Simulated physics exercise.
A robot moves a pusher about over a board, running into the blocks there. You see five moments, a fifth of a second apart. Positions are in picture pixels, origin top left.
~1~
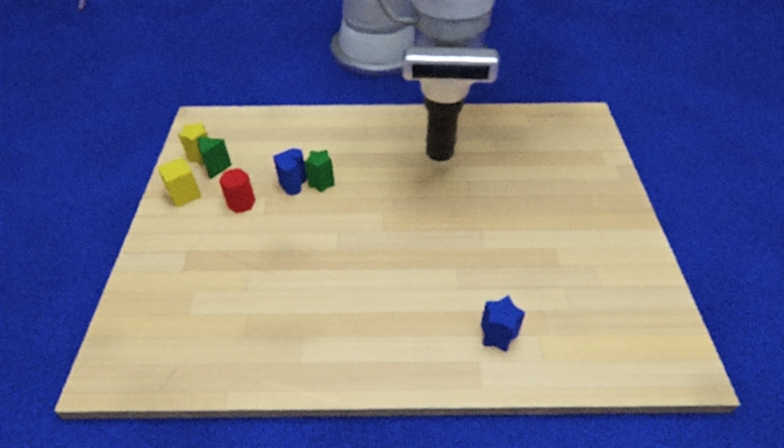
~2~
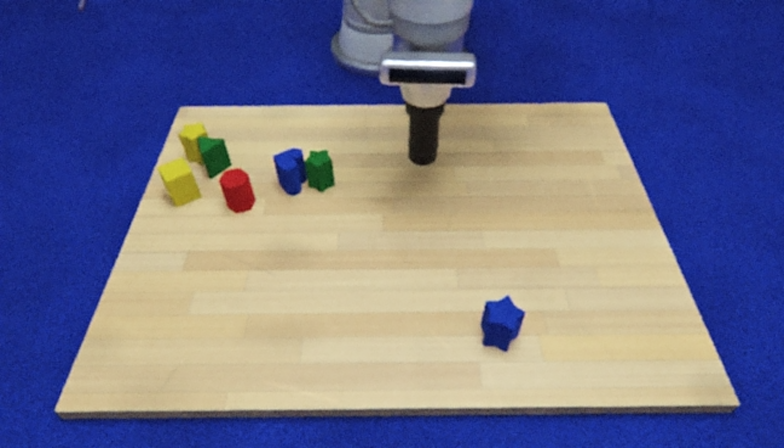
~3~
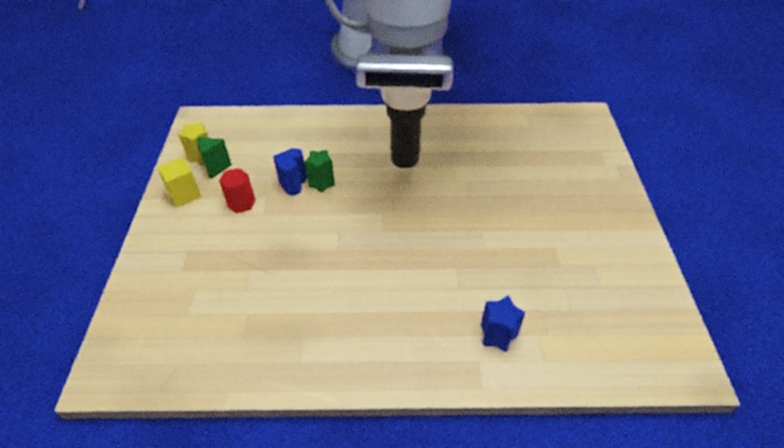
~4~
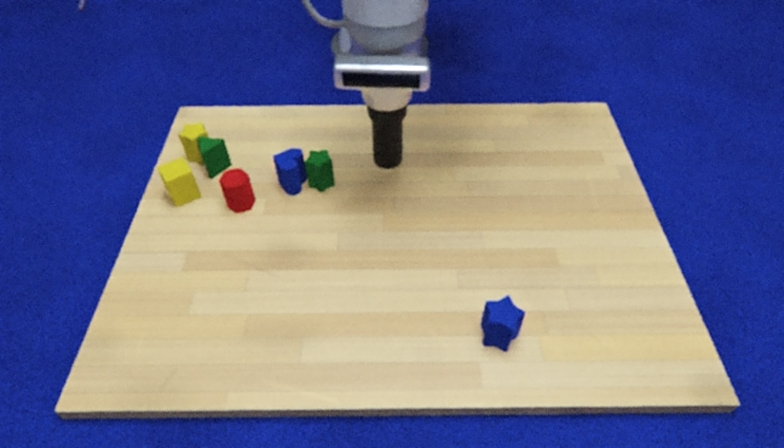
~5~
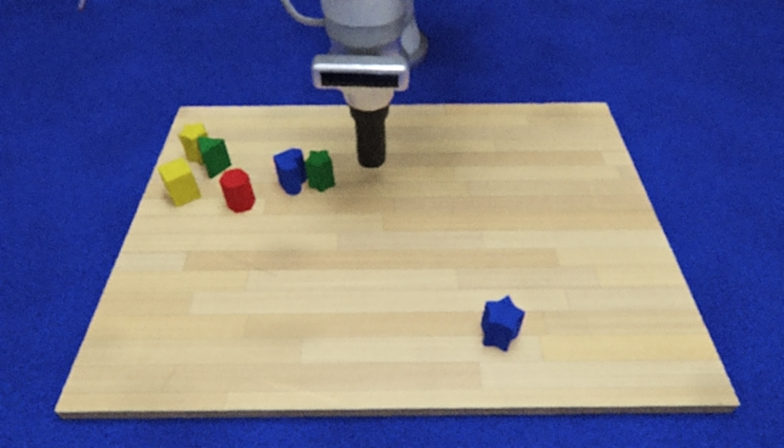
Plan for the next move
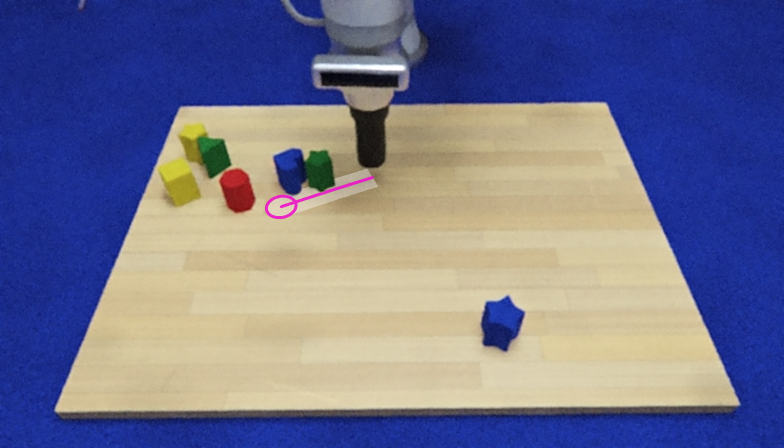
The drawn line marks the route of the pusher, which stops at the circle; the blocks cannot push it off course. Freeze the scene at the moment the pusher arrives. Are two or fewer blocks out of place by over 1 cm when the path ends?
It seems so.
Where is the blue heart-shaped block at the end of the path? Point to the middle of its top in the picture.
Just about (262, 150).
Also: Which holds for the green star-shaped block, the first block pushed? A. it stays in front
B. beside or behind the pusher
Answer: B.
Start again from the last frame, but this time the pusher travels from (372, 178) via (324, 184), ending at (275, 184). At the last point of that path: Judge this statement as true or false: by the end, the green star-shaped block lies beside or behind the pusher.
That statement is not accurate.
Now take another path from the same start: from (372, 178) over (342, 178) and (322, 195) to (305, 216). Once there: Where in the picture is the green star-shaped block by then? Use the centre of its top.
It should be at about (276, 179).
Drawn move, in a line from (372, 178) to (281, 207).
The first path, step by step. One third of the way, pusher (340, 170); green star-shaped block (312, 157), turned 15° clockwise.
Two thirds of the way, pusher (309, 179); blue heart-shaped block (271, 153); green star-shaped block (290, 159), turned 65° clockwise.
At the end, pusher (277, 189); red hexagonal block still; blue heart-shaped block (262, 150), turned 25° clockwise; green star-shaped block (274, 163), turned 100° clockwise.
